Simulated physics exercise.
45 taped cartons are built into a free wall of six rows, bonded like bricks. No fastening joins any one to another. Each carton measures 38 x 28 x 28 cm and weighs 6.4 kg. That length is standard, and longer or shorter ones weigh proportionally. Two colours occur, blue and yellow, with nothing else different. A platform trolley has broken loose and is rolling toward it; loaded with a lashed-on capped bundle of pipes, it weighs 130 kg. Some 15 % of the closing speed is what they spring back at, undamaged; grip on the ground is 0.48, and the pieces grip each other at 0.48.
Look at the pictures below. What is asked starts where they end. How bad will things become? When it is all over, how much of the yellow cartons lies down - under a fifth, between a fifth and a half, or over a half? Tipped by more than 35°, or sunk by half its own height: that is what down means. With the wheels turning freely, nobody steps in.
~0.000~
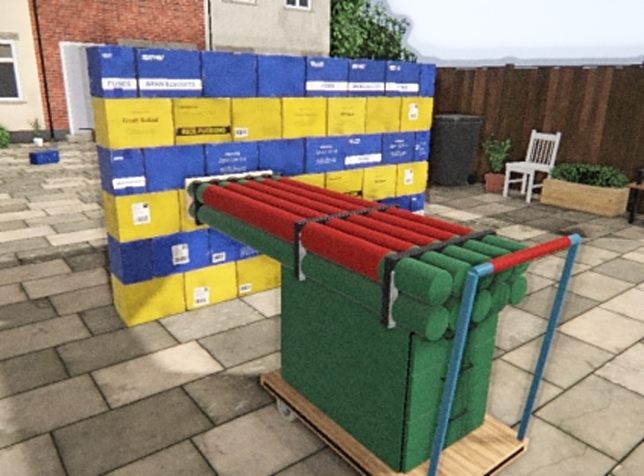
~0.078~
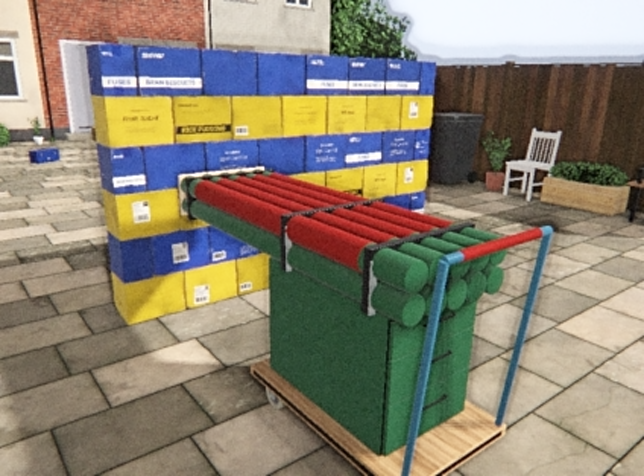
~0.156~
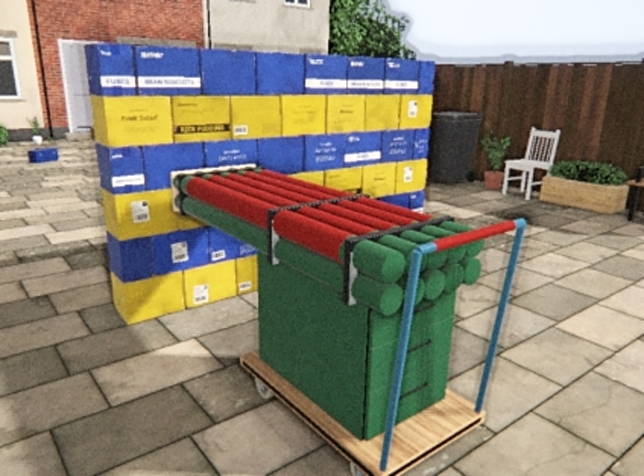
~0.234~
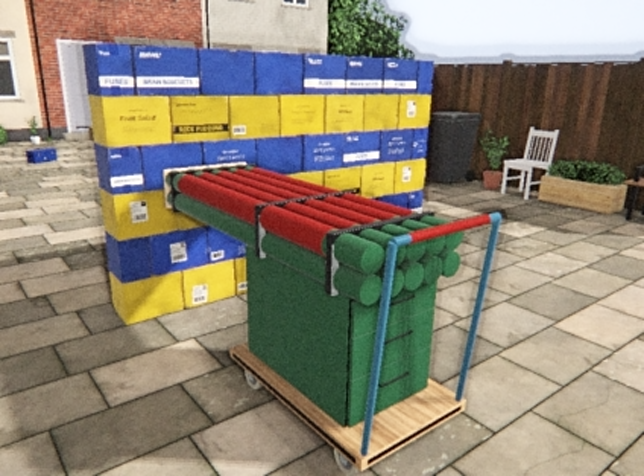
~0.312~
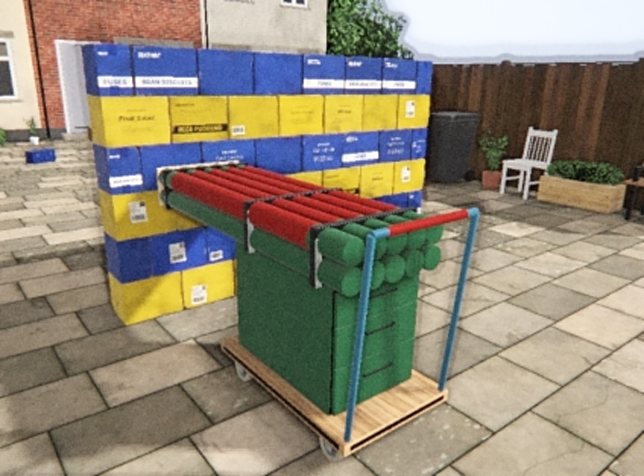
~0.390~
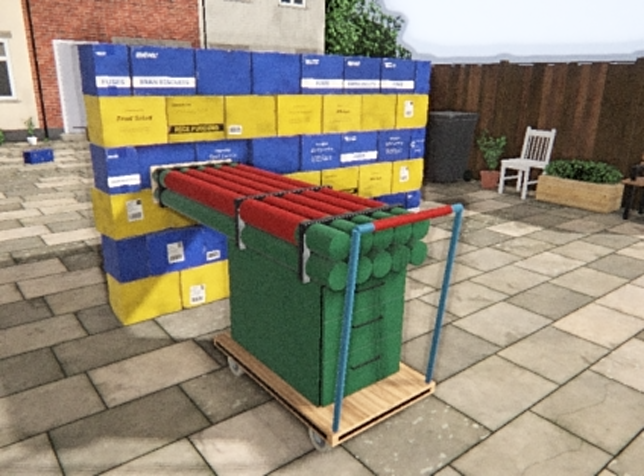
Down at the end: Between a fifth and a half.
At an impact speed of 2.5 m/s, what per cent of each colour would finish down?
The yellow would finish 20 in a hundred down, the blue 30 in a hundred.
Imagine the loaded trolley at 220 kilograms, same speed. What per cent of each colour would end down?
Down by colour: Yellow 40, blue 50 per cent.
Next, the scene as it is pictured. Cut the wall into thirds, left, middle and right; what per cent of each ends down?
Left third 90 per cent, middle 40 per cent, right 0 per cent.
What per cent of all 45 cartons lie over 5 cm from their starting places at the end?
Result: 45 per cent.
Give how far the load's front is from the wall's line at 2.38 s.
It is some 25 centimetres past it.
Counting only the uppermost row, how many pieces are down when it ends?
Exactly 5.
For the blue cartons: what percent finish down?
Of the blue ones, 50 per cent finish down.
After 1.26 s, load 25 cm past the wall's line, still rolling; none of the 21 yellow cartons down (0 of 45 in all colours); top yellow carton unmoved; top blue carton 11° from how it stood.
After 1.96 s, load 26 cm past the wall's line, stopped; 8 of the 21 yellow cartons down (20 of 45 in all colours); top yellow carton unmoved; top blue carton 38° from how it stood, 17 cm lower.
After 2.38 s, load 26 cm past the wall's line, stopped; 8 of the 21 yellow cartons down (20 of 45 in all colours); top yellow carton unmoved; top blue carton on its side.
In the end (3.5 s), load 26 cm past the wall's line, stopped; 8 of the 21 yellow cartons down (20 of 45 in all colours); top yellow carton unmoved; top blue carton on its side. That is 38 per cent. From the last view, middles, top yellow carton near (332, 113), top blue carton near (305, 214).
